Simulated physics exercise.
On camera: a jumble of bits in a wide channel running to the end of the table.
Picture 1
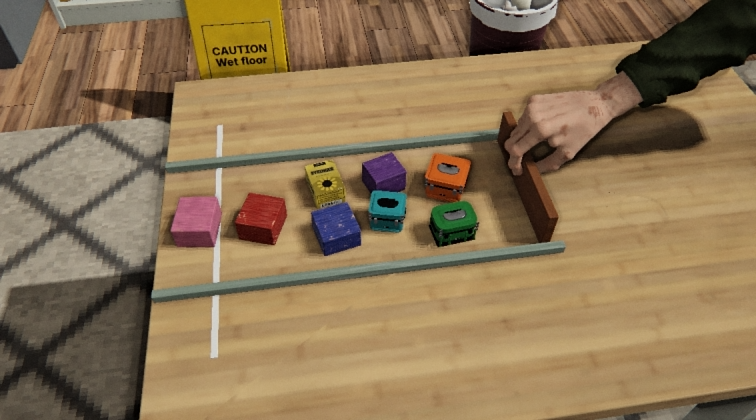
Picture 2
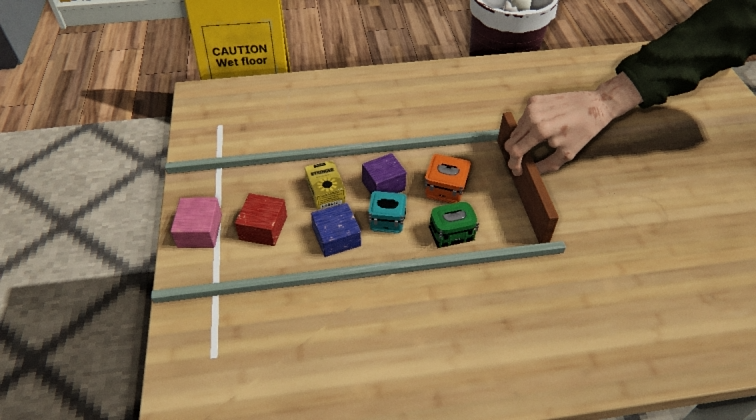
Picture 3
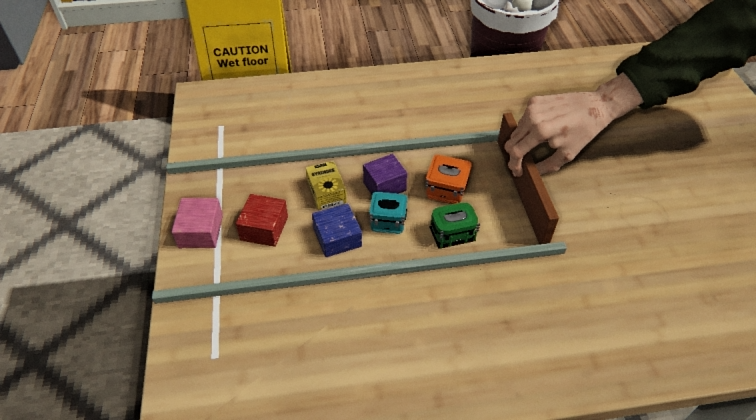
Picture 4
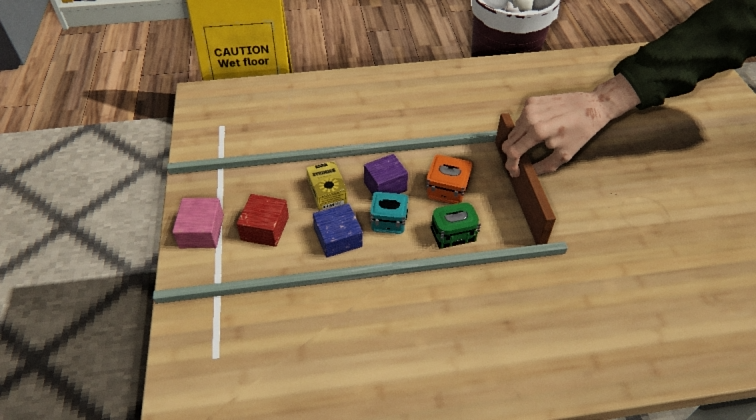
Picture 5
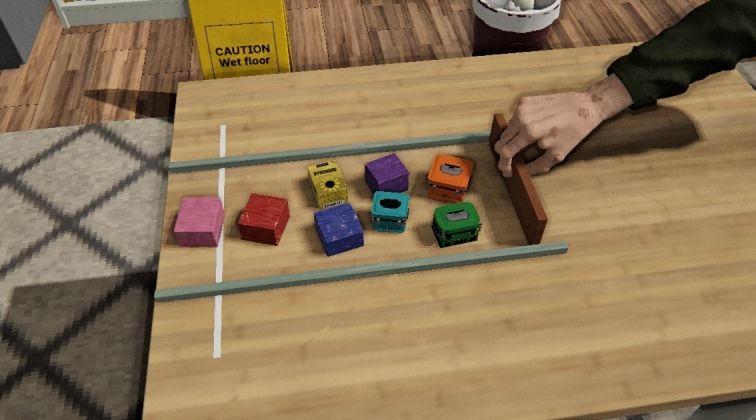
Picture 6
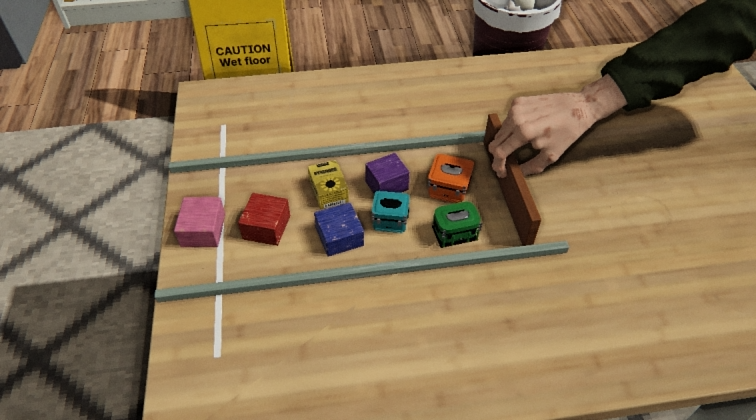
A hand slides a brown board slightly left toward colourful blocks between two rails on a table.
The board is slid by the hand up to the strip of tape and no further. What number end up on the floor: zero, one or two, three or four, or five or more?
Three, maybe four go.
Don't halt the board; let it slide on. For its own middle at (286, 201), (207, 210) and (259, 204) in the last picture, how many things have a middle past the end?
Going through the three places, I get 0, 5 and 1.
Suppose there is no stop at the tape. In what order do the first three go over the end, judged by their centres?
Pink block, blue block, red block.
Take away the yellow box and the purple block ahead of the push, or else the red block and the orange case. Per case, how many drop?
3, then 1.
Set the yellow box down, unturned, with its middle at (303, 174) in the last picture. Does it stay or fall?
The answer: It keeps its place.
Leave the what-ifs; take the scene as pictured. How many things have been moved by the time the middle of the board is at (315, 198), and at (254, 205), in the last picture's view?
First position 8; second position 8.
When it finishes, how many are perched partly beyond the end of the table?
Count: 2.
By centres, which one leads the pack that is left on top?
Result - foremost is the yellow box.
Early on, none off yet; pink block at rest near (201, 222); red block at rest near (265, 219); yellow box moving near (322, 184).
A while later, none off yet; pink block travelled a little near (183, 220); red block travelled about its own width near (231, 211); yellow box travelled well along near (221, 180).
Finally, the number that fall off is three or four; lost, blue block, red block and pink block.
